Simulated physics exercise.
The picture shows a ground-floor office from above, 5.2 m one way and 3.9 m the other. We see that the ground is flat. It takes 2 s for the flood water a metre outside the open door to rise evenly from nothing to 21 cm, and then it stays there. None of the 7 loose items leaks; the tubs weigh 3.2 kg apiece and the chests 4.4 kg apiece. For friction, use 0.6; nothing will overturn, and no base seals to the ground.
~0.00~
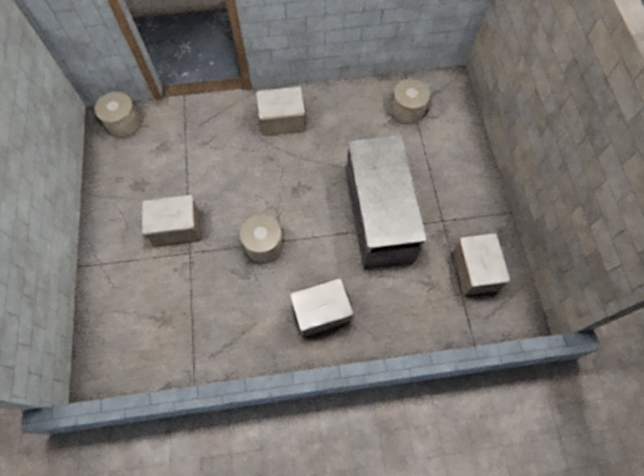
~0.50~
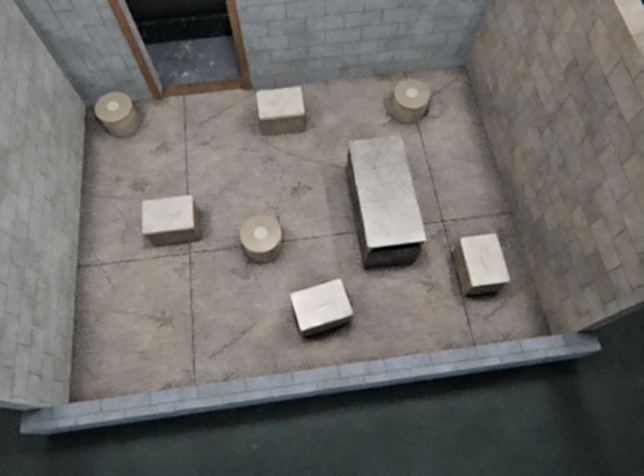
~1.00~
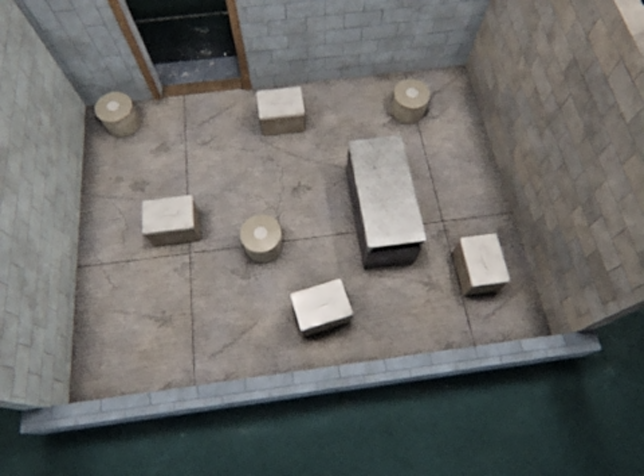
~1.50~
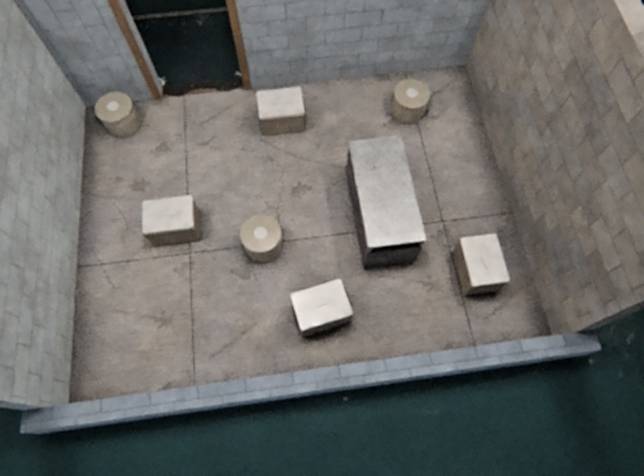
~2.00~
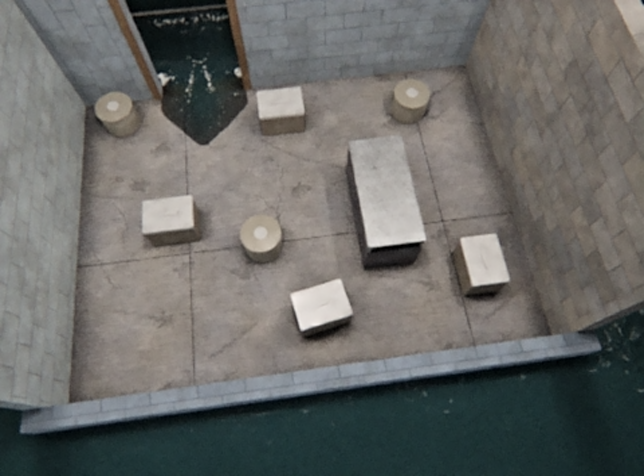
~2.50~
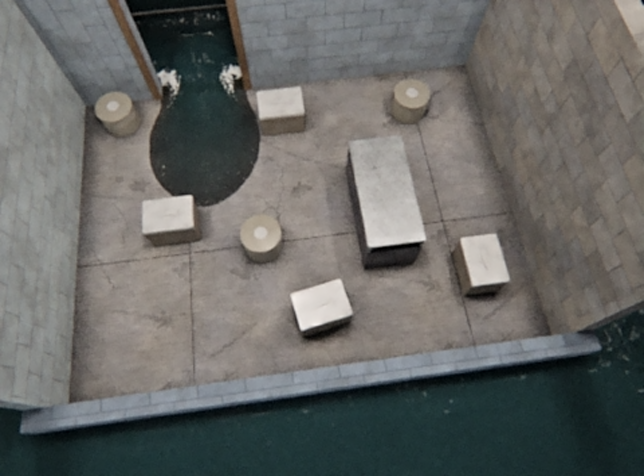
Dark green water spread over the ground outside the walled room, then came in through the doorway at the top left and widened into a rounded pool, while the pale blocks and cylinders stayed put.
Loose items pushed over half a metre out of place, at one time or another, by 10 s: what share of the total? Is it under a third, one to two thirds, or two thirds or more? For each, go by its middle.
One to two thirds.
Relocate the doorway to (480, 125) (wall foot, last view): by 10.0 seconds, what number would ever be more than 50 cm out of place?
That gives 4 of them.
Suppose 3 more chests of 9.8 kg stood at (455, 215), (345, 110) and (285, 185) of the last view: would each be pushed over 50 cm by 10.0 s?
Taking them in the given order: Smaller, then smaller, then greater.
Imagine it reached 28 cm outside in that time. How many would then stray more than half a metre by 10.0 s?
Result: 5.
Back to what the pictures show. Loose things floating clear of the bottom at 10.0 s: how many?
At that moment it comes to 5.
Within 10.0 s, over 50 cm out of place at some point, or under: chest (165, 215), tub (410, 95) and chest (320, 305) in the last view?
One by one: Above; below; above.
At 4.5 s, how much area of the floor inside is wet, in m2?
Wet: Near 12 m2.
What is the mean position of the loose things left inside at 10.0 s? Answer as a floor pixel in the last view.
It works out to somewhere near (337, 188) on the floor.
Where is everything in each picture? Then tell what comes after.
In the first picture, a tub at (261, 233) rests on the ground; a chest at (321, 304) rests on the ground; 0.0 m2 under water; 0 of 7 have shifted.
In the second picture, a tub at (261, 233), on the bottom; a chest at (321, 304) rests on the ground; water covers 0.0 m2; 0 of 7 have shifted.
In the third picture, a tub at (261, 233) rests on the ground; a chest at (321, 304), on the bottom; 0.0 m2 under water; 0 of 7 have shifted.
In the fourth picture, a tub at (261, 233), on the bottom; a chest at (321, 304), on the bottom; 0.0 m2 under water; 0 of 7 have shifted.
In the fifth picture, a tub at (261, 233), on the bottom; a chest at (321, 304) rests on the ground; 0.6 m2 under water; 0 of 7 have shifted.
In the sixth picture, a tub at (261, 233), on the bottom; a chest at (321, 304) rests on the ground; water covers 1.8 m2; 0 of 7 have shifted.
After 3.5 s 0 of 7 are over 50 cm from their spots; 0 afloat.
After 4.5 s 2 of 7 are over 50 cm from their spots; 2 afloat.
After 7.0 s 3 of 7 are over 50 cm from their spots; 4 afloat.
After 10.0 s 4 of 7 are over 50 cm from their spots, and 4 have been at some point; 5 afloat.
